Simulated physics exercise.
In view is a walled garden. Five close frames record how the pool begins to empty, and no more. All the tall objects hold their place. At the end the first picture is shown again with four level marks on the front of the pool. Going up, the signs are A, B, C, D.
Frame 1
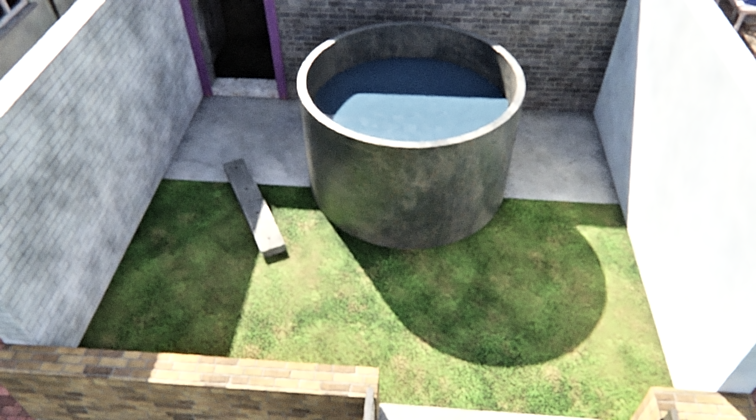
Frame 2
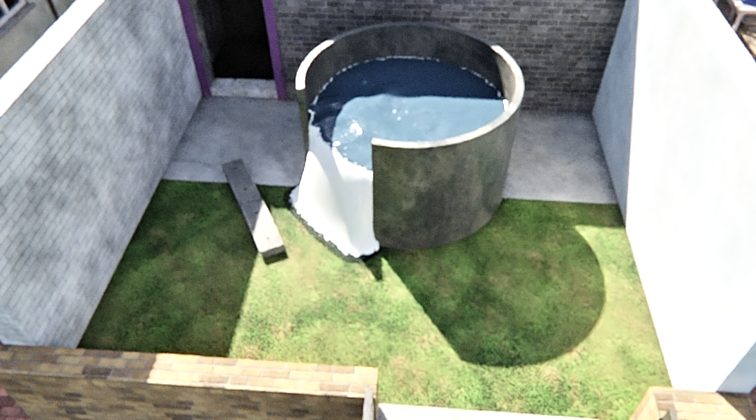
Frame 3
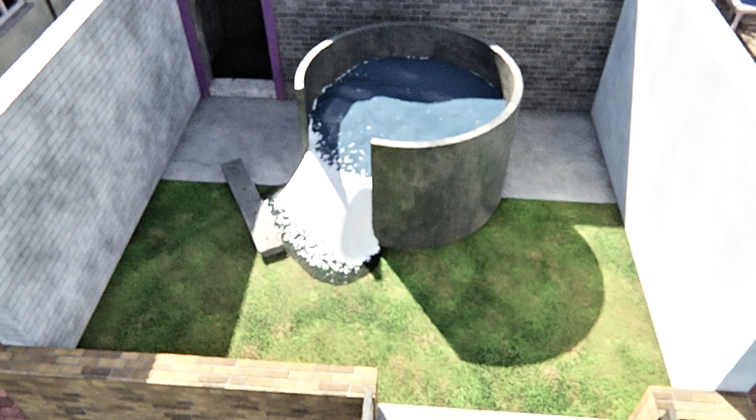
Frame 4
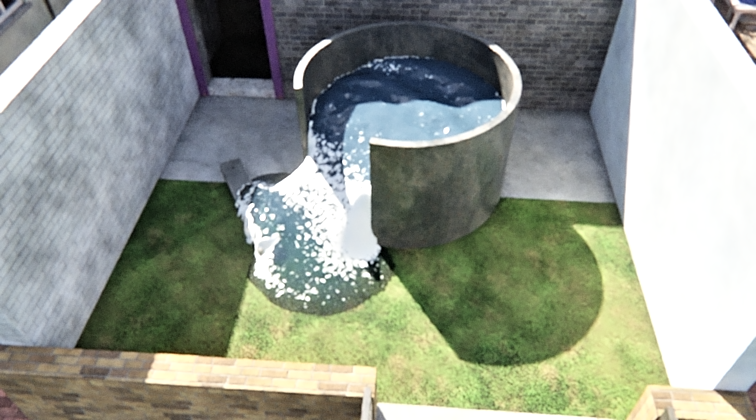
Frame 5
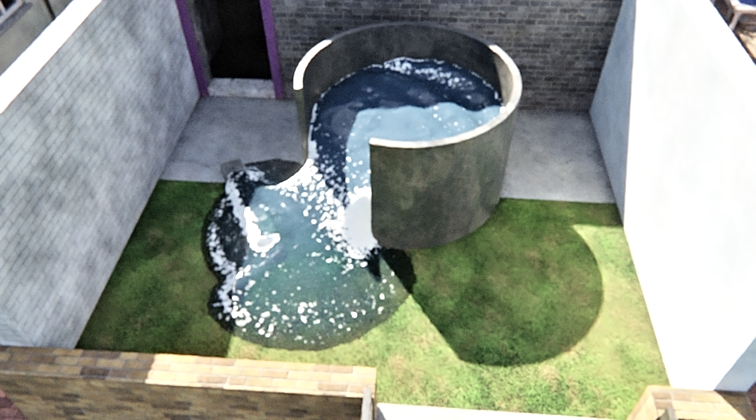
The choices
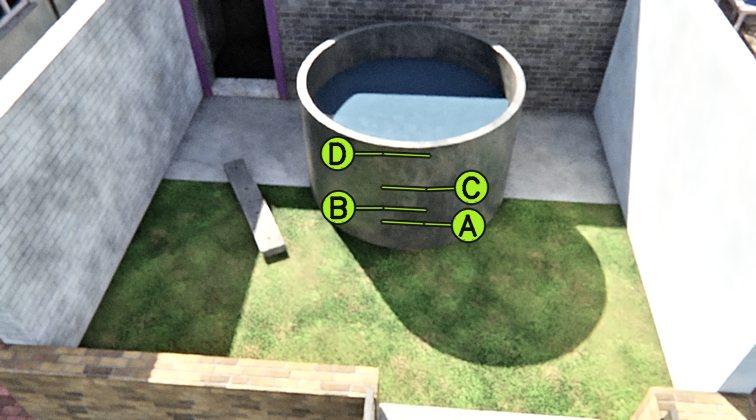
We see a round pool of still water in a walled garden with a purple doorway; its front left side opens, and white, foaming water pours out, spreading across the grass and over a plank lying there.
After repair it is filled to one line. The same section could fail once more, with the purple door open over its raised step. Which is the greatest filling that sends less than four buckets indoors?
B will do.
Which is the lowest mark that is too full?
C.
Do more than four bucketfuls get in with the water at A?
No, not at all.
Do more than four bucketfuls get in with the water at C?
Yes.
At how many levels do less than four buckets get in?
Two of the four.
In lime, A at (403, 222); B at (404, 209); C at (404, 188); D at (405, 154); from the bottom up A, B, C, D.
If A is chosen, nothing gets over.
If B is chosen, a bucket or two gets in.
If C is chosen, about 12 bucketfuls get in.
If D is chosen, dozens of bucketfuls pour in.
